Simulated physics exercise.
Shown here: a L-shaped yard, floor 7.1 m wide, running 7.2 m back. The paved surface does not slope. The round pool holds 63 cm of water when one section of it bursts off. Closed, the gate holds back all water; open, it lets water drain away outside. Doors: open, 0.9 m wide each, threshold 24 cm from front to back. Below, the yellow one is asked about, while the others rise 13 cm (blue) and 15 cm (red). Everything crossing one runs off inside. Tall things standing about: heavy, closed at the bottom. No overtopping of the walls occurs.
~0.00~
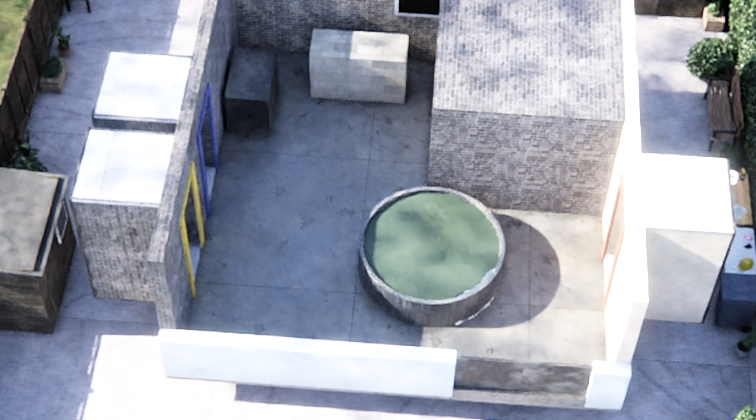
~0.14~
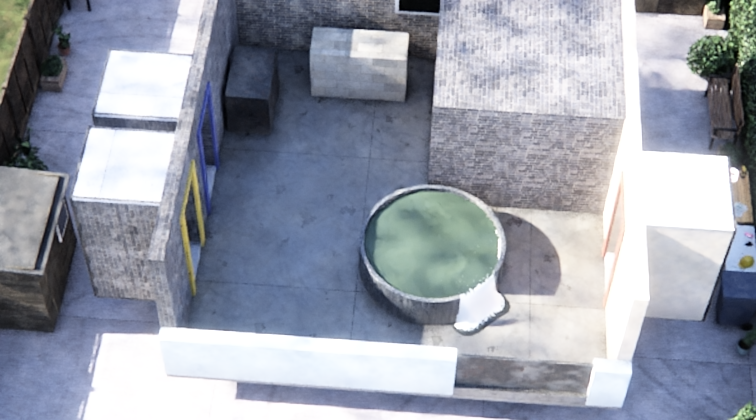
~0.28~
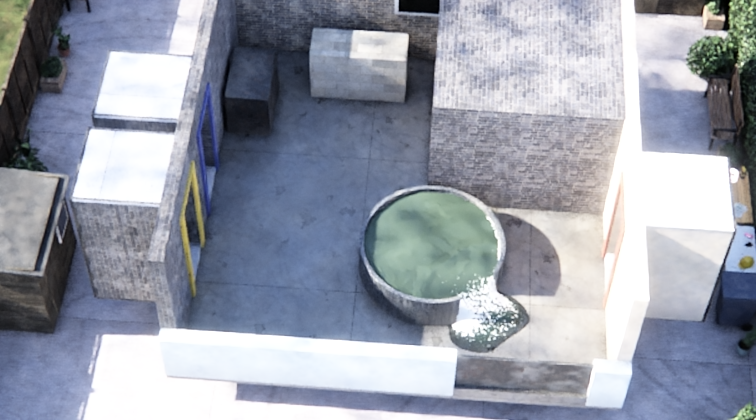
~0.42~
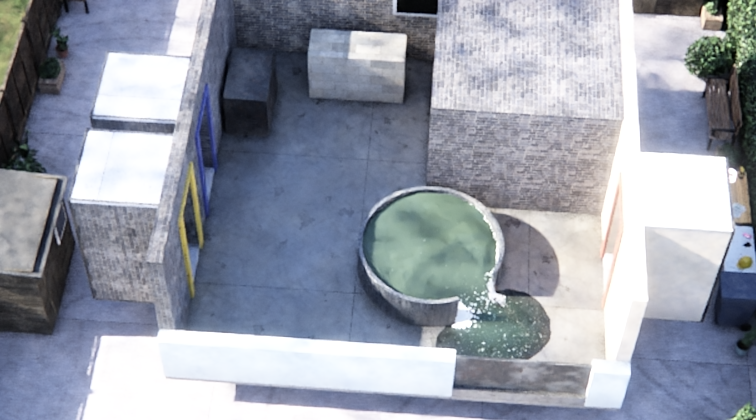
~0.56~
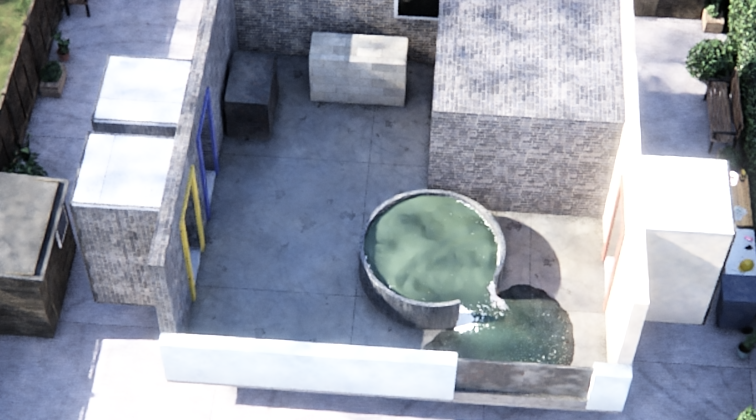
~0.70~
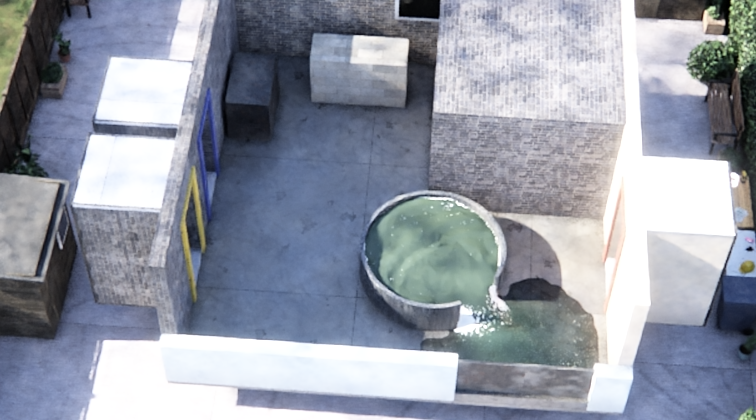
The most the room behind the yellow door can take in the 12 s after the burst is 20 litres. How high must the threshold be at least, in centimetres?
About 5 cm.
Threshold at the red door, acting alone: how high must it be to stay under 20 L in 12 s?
At red, roughly 16 cm.
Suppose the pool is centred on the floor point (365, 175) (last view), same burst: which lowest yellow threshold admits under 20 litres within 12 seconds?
Roughly 6.0 cm is needed.
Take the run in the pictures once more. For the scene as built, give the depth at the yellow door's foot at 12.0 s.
About 8.5 centimetres deep.
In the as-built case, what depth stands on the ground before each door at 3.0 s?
Blue 0, red 13, yellow 0 cm.
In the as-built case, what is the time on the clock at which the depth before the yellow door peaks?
Approximately 11.5 s.
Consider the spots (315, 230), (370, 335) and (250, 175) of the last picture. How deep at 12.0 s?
Depth: About 4, 5, 6 cm.
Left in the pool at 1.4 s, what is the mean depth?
About 48 cm.
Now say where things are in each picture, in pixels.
In the first picture, the round pool at (432, 246) is whole and still, 63 cm deep; the yellow door at (192, 234) is dry.
In the second picture, the front is at (504, 309), 0.4 m from the gap at (478, 301); 0.3 m2 of floor is wet, 63 cm left at the back.
In the third picture, the gap is at (477, 303), the front 0.7 m out at (522, 323); the back of the round pool holds 63 cm.
In the fourth picture, water pours out at (476, 304) and has run 1.2 m, to (538, 345); about 6 cm deep outside, 63 cm at the back.
In the fifth picture, the gap is at (477, 306), the front 1.8 m out at a hidden place; the back of the round pool holds 63 cm.
In the sixth picture, water pours out at (478, 307) and has run 2.3 m, to a hidden place; about 5 cm deep outside, 63 cm at the back; the yellow door at (193, 239), 4.9 m from the gap, is still 4.4 m from the nearest water.
After 1.4 s water covers 15 % of the floor, deepest (50 cm) near (606, 391); it has not reached the yellow door.
After 3.0 s water covers 35 % of the floor, deepest (36 cm) near (601, 226); it has not reached the yellow door.
After 12.0 s water covers 85 % of the floor, deepest (18 cm) near (551, 378); 9 cm at the yellow door, 0 litres in over its 12 cm threshold.
At the yellow door as built, the water arrived by 4.6 s and peaked near 10 cm at 11.4 s.
With a threshold of 4 cm, 35 litres would have come in within the 12 s; with 5.5 cm, 16 litres. So under 20 litres takes about 5 cm.
